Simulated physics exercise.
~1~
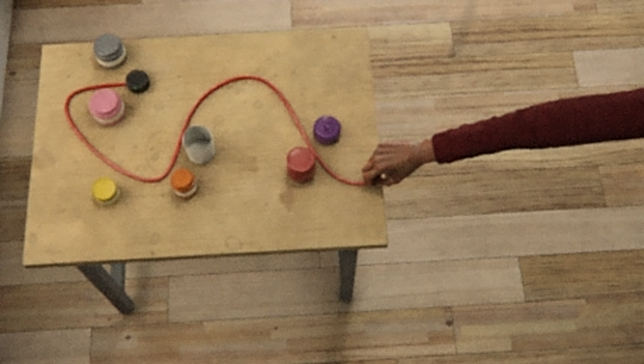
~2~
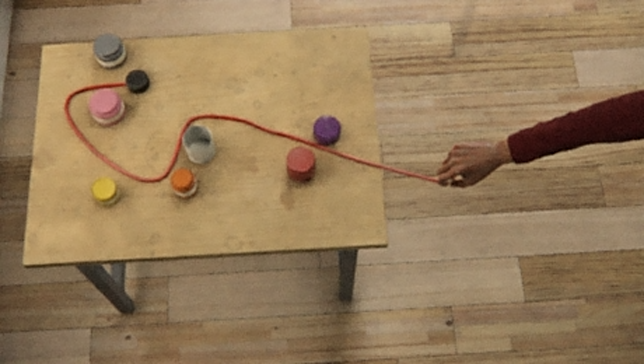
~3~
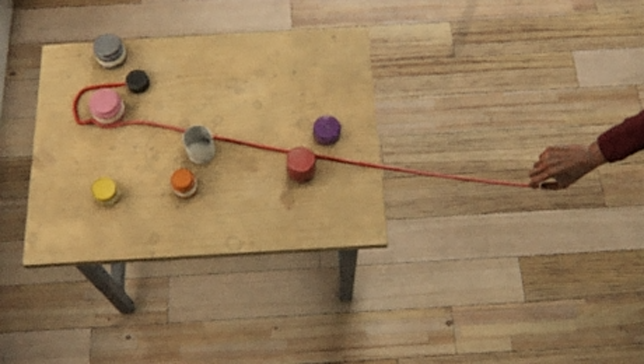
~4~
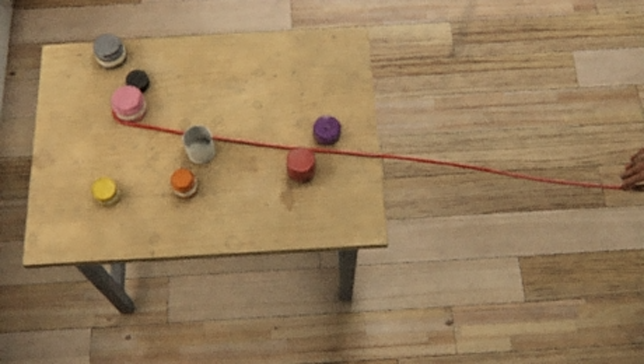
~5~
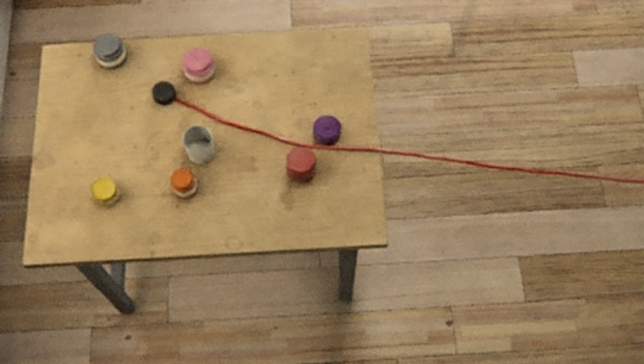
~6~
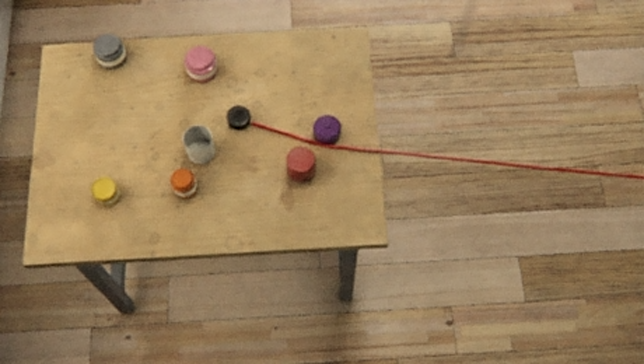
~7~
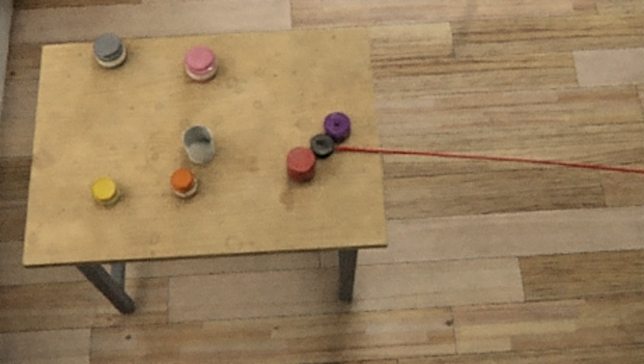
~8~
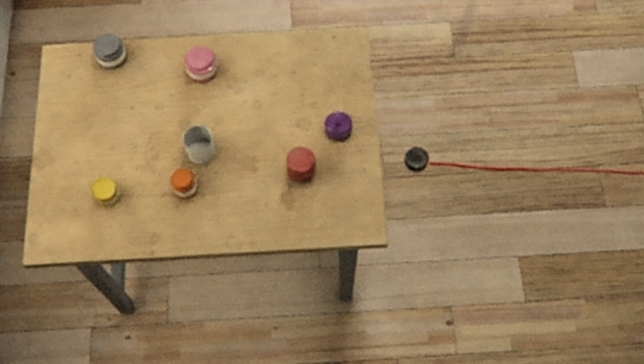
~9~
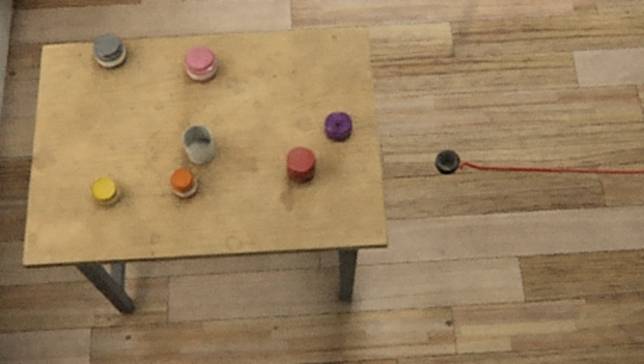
On a wooden table, a hand pulls a winding red cord to the right until it straightens, shoving a pink jar aside and dragging a black round object across the top, past a nudged purple pot and off the right edge, while the other containers stay standing.
